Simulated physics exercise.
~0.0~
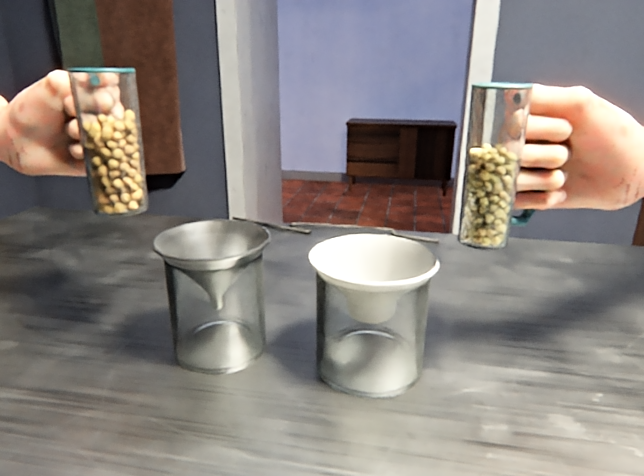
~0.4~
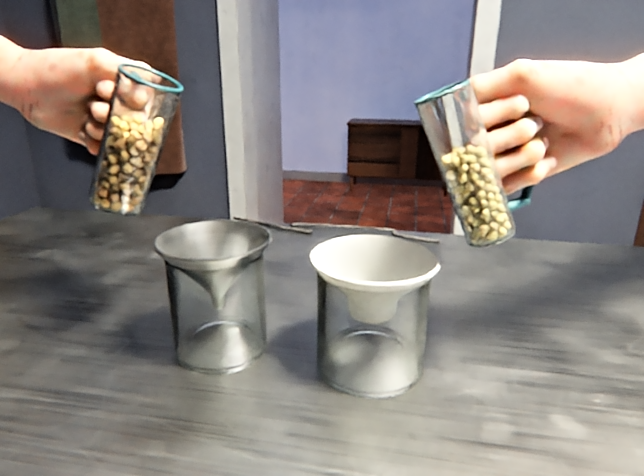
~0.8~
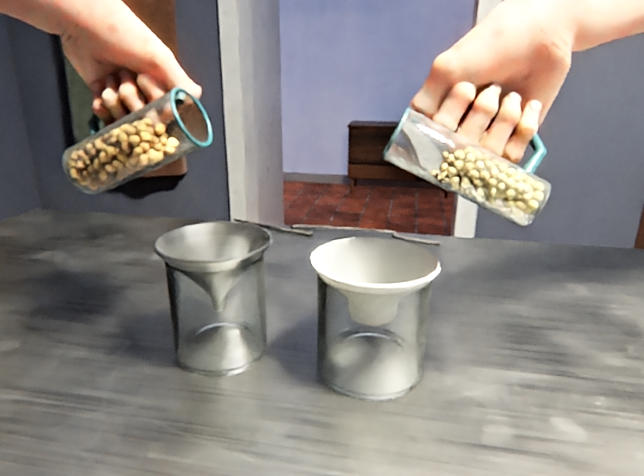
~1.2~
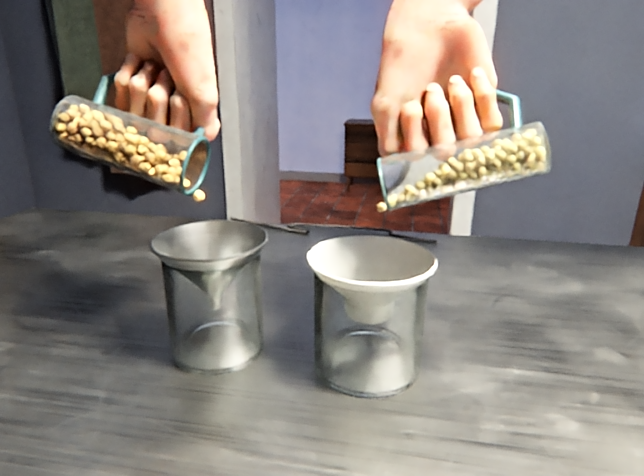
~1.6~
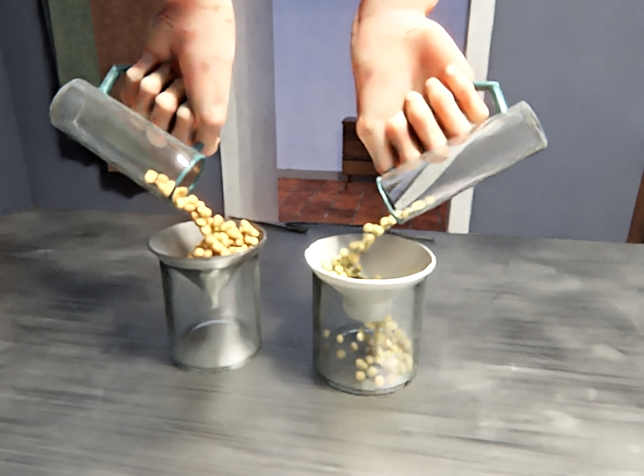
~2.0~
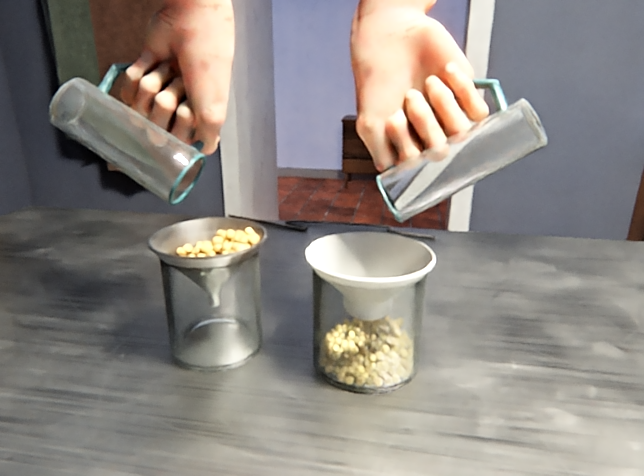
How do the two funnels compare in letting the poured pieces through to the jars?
The left grey funnel gets blocked, with its pieces stuck in it and none in the jar below. The right white funnel runs clear, and all of its pieces end up in the jar.
